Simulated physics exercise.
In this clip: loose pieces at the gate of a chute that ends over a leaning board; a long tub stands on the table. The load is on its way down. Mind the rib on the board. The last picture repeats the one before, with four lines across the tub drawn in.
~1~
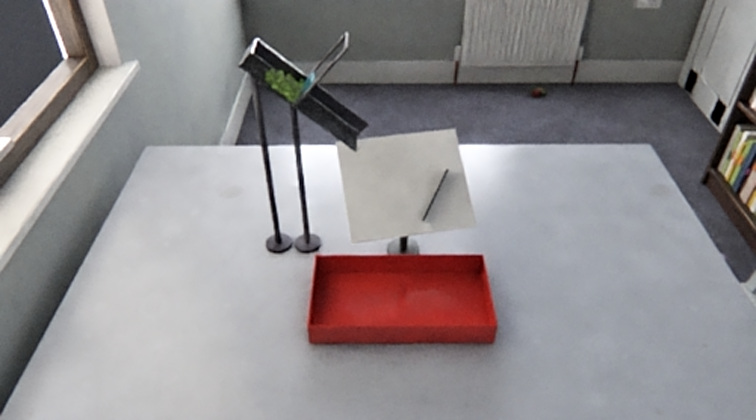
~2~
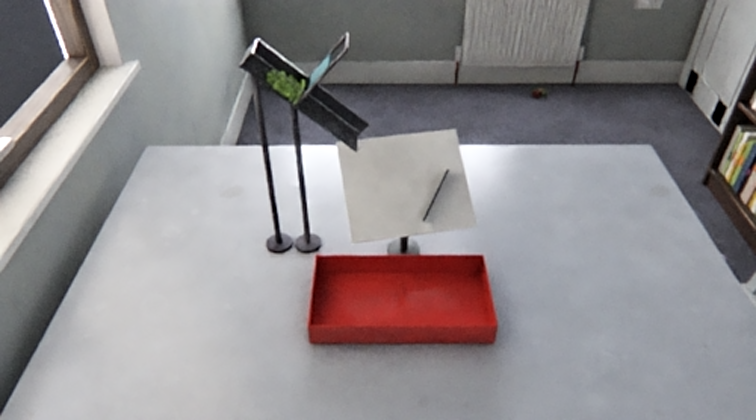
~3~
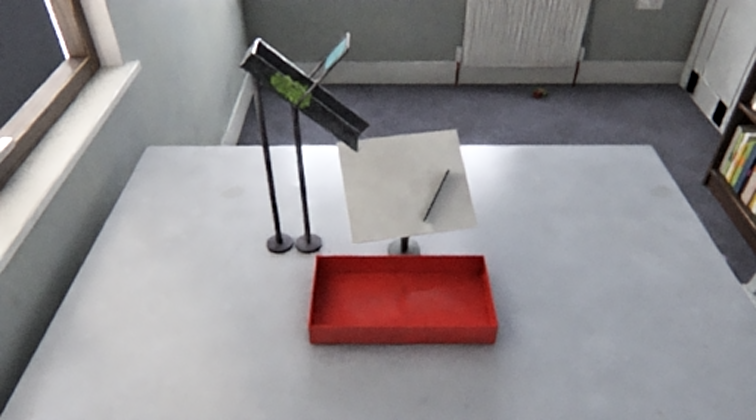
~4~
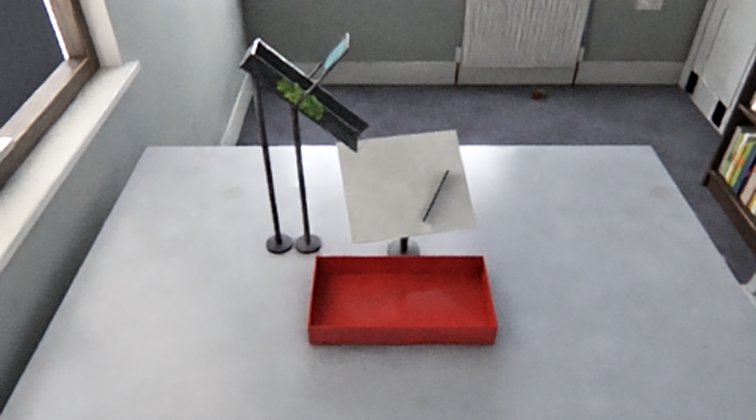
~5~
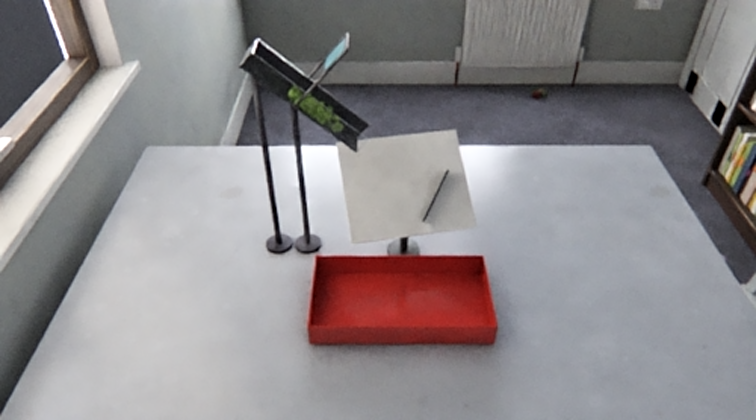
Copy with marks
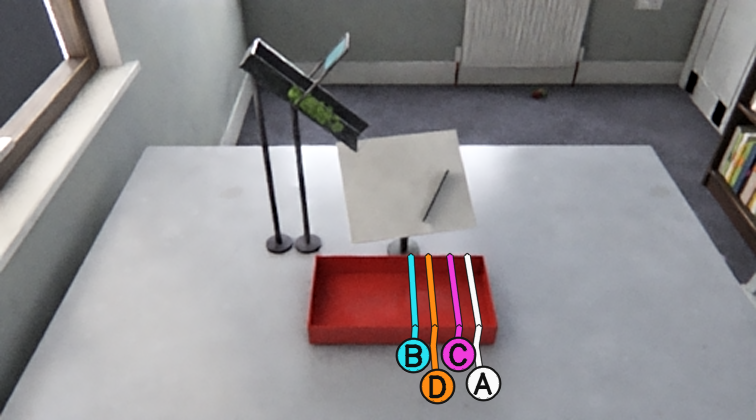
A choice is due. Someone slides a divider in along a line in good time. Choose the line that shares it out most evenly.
Line B.
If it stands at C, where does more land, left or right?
More lands on the left.
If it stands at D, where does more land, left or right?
More lands on the left.
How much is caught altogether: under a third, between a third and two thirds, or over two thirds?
It is over two thirds.
On the marked copy, line A crosses the front rim at (478, 326); line B crosses the front rim at (415, 326); line C crosses the front rim at (459, 326); line D crosses the front rim at (434, 326).
Choosing A, of what is caught, every piece on the left of the divider, not one piece on the right.
Choosing B, of what is caught, roughly half on the left of the divider, roughly half on the right.
Choosing C, of what is caught, every piece on the left of the divider, not one piece on the right.
Choosing D, of what is caught, almost all on the left of the divider, about a tenth on the right.
